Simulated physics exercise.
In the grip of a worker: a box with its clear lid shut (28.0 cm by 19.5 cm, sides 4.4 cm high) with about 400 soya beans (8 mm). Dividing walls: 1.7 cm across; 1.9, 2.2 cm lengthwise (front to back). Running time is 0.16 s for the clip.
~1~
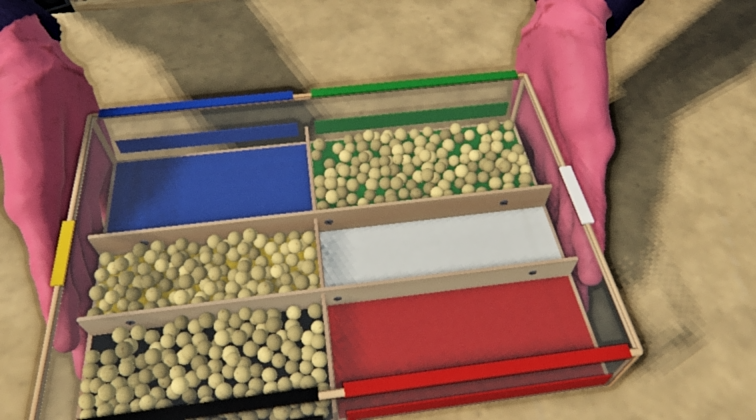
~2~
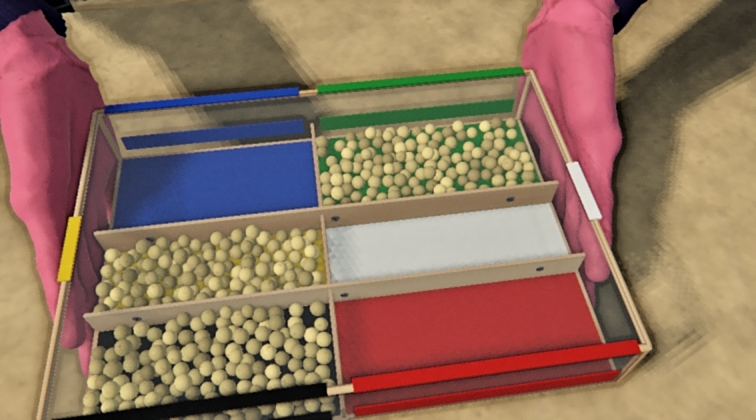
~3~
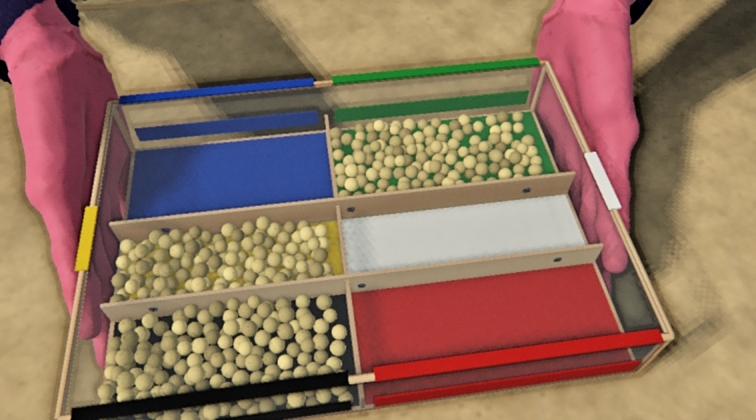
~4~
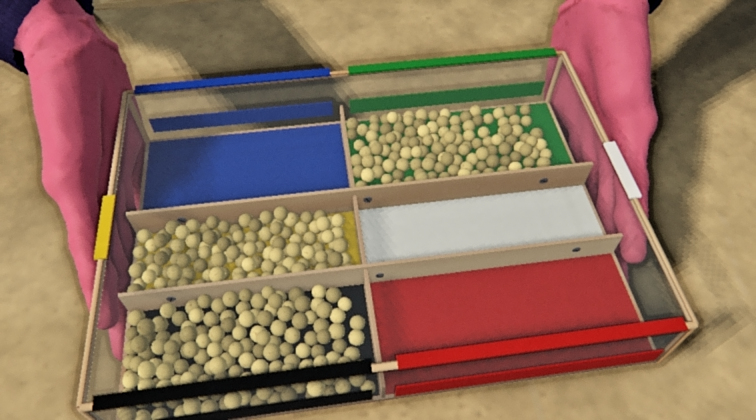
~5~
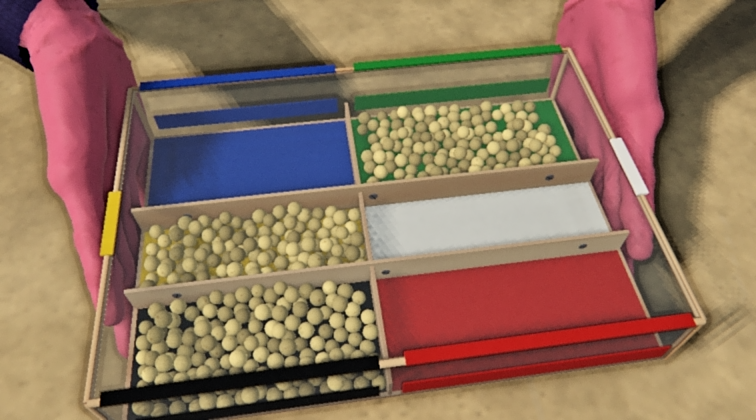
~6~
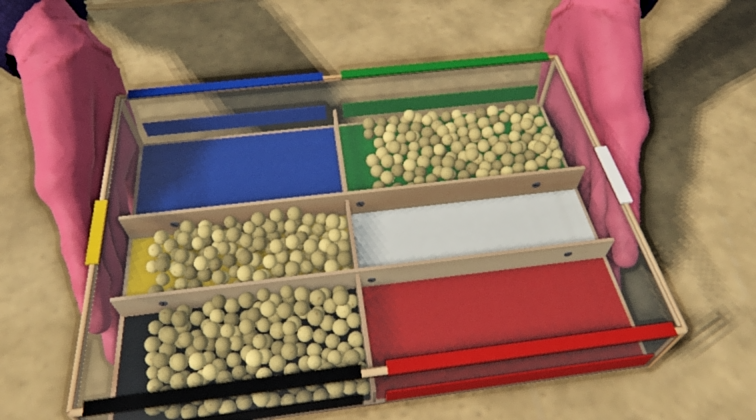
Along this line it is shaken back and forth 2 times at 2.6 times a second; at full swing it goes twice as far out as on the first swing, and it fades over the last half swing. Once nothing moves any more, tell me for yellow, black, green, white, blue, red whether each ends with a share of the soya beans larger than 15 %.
Yellow compartment: Enough in there; black compartment: Enough in there; green compartment: Enough in there; white compartment: Too little in there; blue compartment: Too little in there; red compartment: Too little in there.
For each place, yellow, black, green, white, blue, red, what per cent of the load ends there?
Yellow 25, black 30, green 35, white 5, blue 0, red 5 per cent.
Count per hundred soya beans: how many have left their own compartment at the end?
15 %, roughly.
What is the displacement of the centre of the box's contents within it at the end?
The shift is roughly 0.0 cm.
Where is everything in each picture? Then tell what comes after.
In the first frame, box at (349, 395); tilt 0 degrees; moved 0.0 cm; yellow 30 %, black 35 %, green 35 %.
In the second frame, box at (358, 390); tilt 0 degrees; moved 0.5 cm.
In the third frame, box at (379, 379); tilt 0 degrees; moved 1.6 cm.
In the fourth frame, box at (401, 368); tilt 0 degrees; moved 2.8 cm.
In the fifth frame, box at (409, 364); tilt 0 degrees; moved 3.2 cm.
In the sixth frame, box at (391, 373); tilt 0 degrees; moved 2.3 cm; yellow 30 %, black 35 %, green 35 %.
Then, 0.23 s after the last picture, tilt 0 degrees; yellow 30 %, black 35 %, green 35 %; middle of all pieces near (261, 267).
Then, 0.42 s after the last picture, tilt 0 degrees; yellow 25 %, black 30 %, green 35 %, white 5 %, red 5 %; middle of all pieces near (353, 250).
Then, 0.59 s after the last picture, tilt 0 degrees; yellow 25 %, black 30 %, green 35 %, white 5 %, red 5 %; middle of all pieces near (276, 269).
Then, 0.76 s after the last picture, tilt 0 degrees; yellow 25 %, black 30 %, green 35 %, white 5 %, red 5 %; middle of all pieces near (286, 265).
In the end, yellow 25 %, black 30 %, green 35 %, white 5 %, blue 0 %, red 5 %.
